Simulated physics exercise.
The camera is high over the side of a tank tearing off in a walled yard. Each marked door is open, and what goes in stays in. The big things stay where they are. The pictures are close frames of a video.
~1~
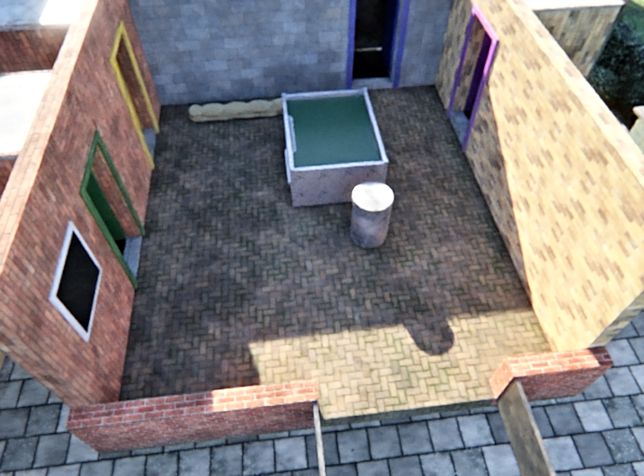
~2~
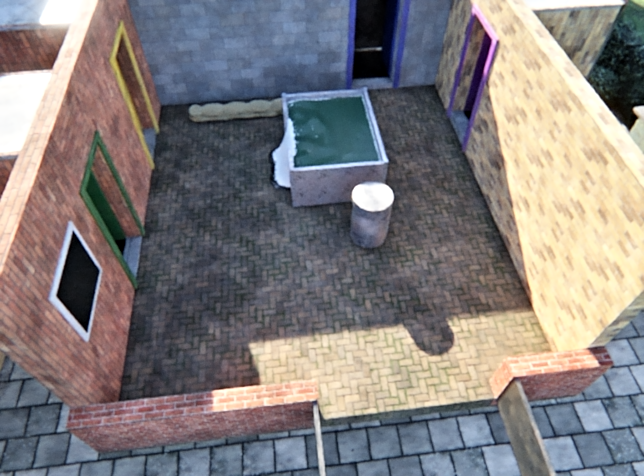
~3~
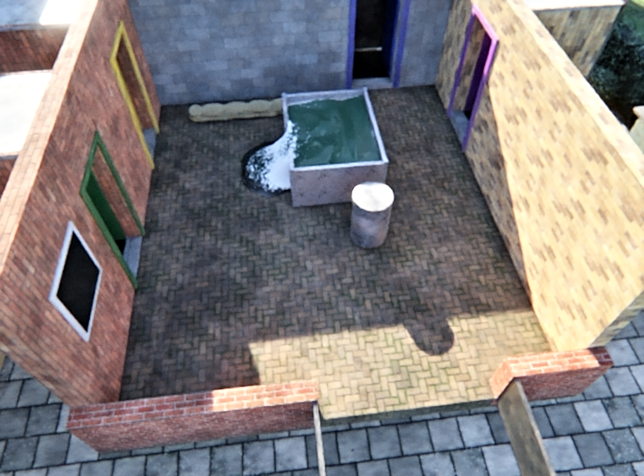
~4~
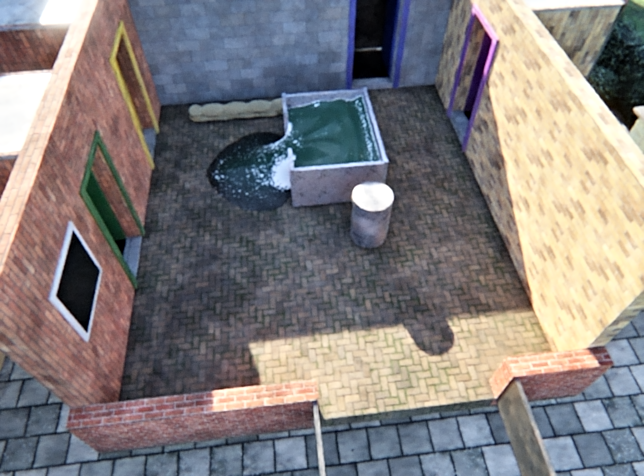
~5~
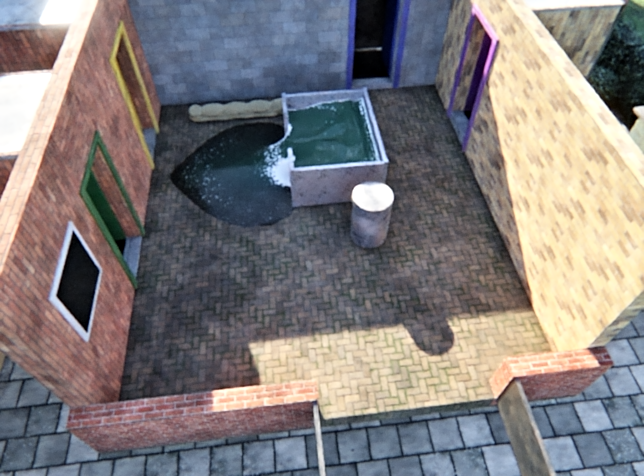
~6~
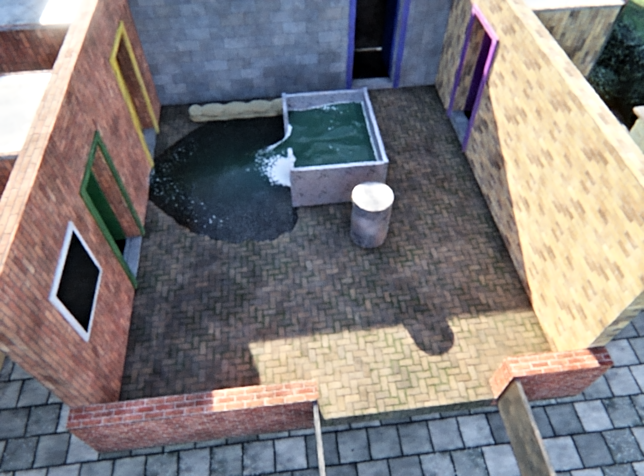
Green water pours from the left side of a tank and spreads across the brick yard.
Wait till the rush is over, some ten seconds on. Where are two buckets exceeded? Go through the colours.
In the end: The green door lets in a lot; the purple door admits no more than that; the yellow door lets in a lot; the blue door admits no more than that.
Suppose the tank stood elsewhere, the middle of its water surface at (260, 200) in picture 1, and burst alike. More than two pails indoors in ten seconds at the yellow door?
Then: Yellow is under.
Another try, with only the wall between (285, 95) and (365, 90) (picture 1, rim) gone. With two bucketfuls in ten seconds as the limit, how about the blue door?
The blue one passes that mark.
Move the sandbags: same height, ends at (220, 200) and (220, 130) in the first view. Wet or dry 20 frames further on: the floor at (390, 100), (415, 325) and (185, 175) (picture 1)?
One after the other: Awash, clear, covered.
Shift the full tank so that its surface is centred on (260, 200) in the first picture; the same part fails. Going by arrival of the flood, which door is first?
That is the green one.
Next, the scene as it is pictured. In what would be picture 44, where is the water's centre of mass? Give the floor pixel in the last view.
Near (265, 196).
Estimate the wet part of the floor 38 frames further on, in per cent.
Some 70 per cent.
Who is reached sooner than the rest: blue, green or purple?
That is the green one.
A moment on, water covers 25 % of the floor; the green door under two buckets in, the purple door not reached, the yellow door over two buckets in, the blue door not reached.
Next, water covers 30 % of the floor; the green door over two buckets in, the purple door not reached, the yellow door far over two buckets in, the blue door not reached.
Then, water covers 40 % of the floor; the green door far over two buckets in, the purple door not reached, the yellow door far over two buckets in, the blue door wet at the sill, nothing in.
Later, water covers 70 % of the floor; the green door far over two buckets in, the purple door wet at the sill, nothing in, the yellow door far over two buckets in, the blue door wet at the sill, nothing in.
In the end, water covers 95 % of the floor; the green door far over two buckets in, the purple door wet at the sill, nothing in, the yellow door far over two buckets in, the blue door wet at the sill, nothing in.
